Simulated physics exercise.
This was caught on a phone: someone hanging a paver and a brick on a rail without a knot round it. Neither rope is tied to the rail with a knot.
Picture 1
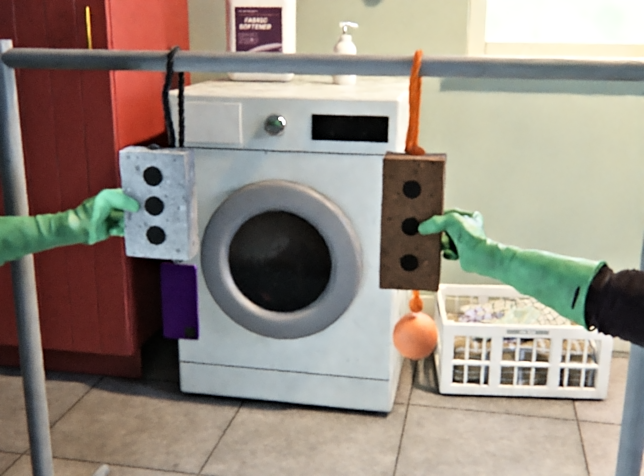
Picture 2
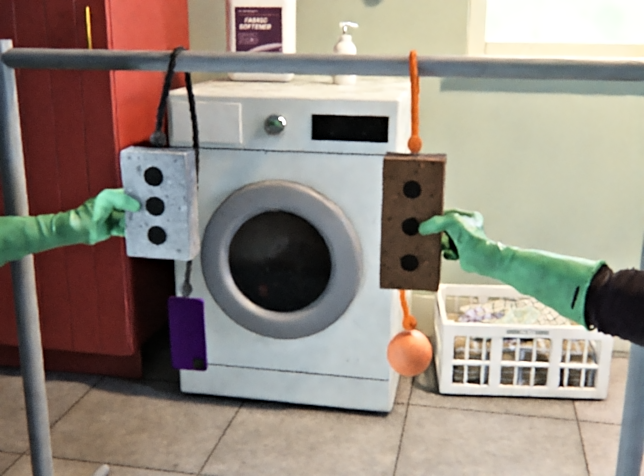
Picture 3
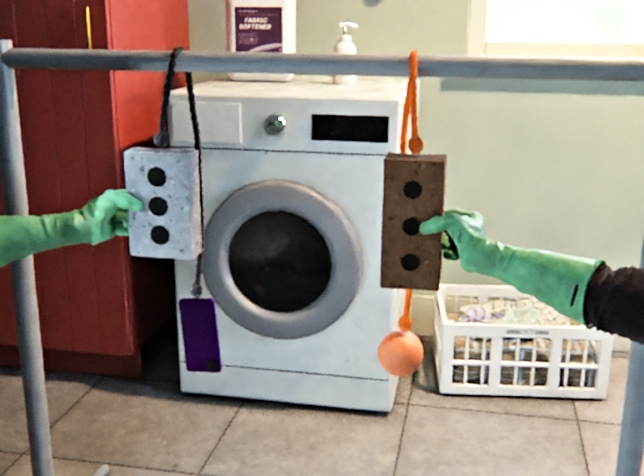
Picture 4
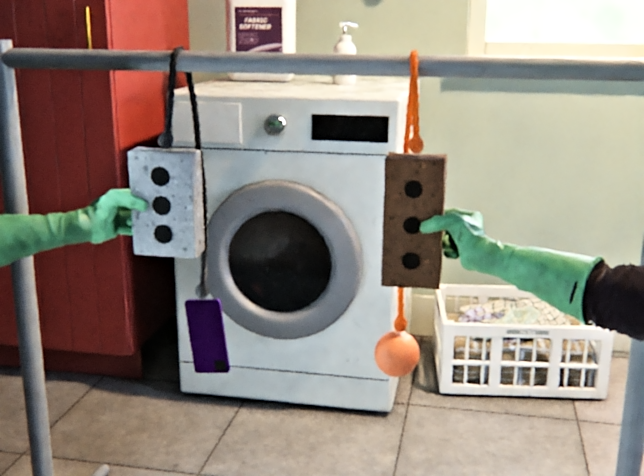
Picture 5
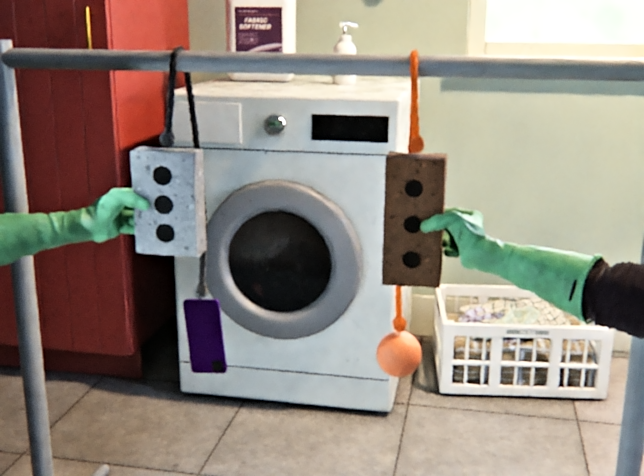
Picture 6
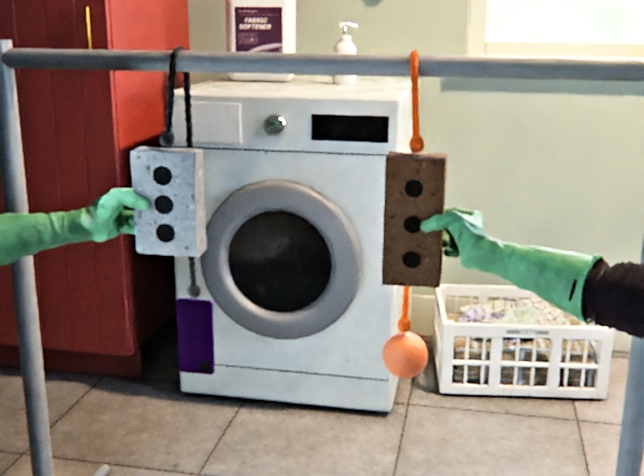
A purple phone and an orange ball dropped a little and swayed on ropes looped over a rail, while green-gloved hands held a pale block and a brown block almost still before a washing machine.
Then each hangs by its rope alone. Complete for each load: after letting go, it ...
The paver drops; the brick drops.
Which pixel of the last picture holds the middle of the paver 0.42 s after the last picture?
I'd put it roughly at (185, 402).
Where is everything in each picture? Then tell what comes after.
In the first picture, paver (160, 203); brick (412, 221); left phone (180, 302); right orange (415, 336).
In the second picture, paver (161, 203); brick (413, 222).
In the third picture, paver (164, 203); brick (413, 221).
In the fourth picture, paver (167, 202); brick (414, 220).
In the fifth picture, paver (169, 202); brick (414, 220).
In the sixth picture, paver (169, 201); brick (414, 220); left rope only laid over the rail; right rope only laid over the rail.
Then, 0.42 s later than the last view, paver dropping near (185, 402); brick dropping near (404, 445).
Then, 0.80 s later than the last view, paver on the floor; brick on the floor.
Finally, paver on the floor; brick on the floor. The paver drops and the brick pulls its rope through.
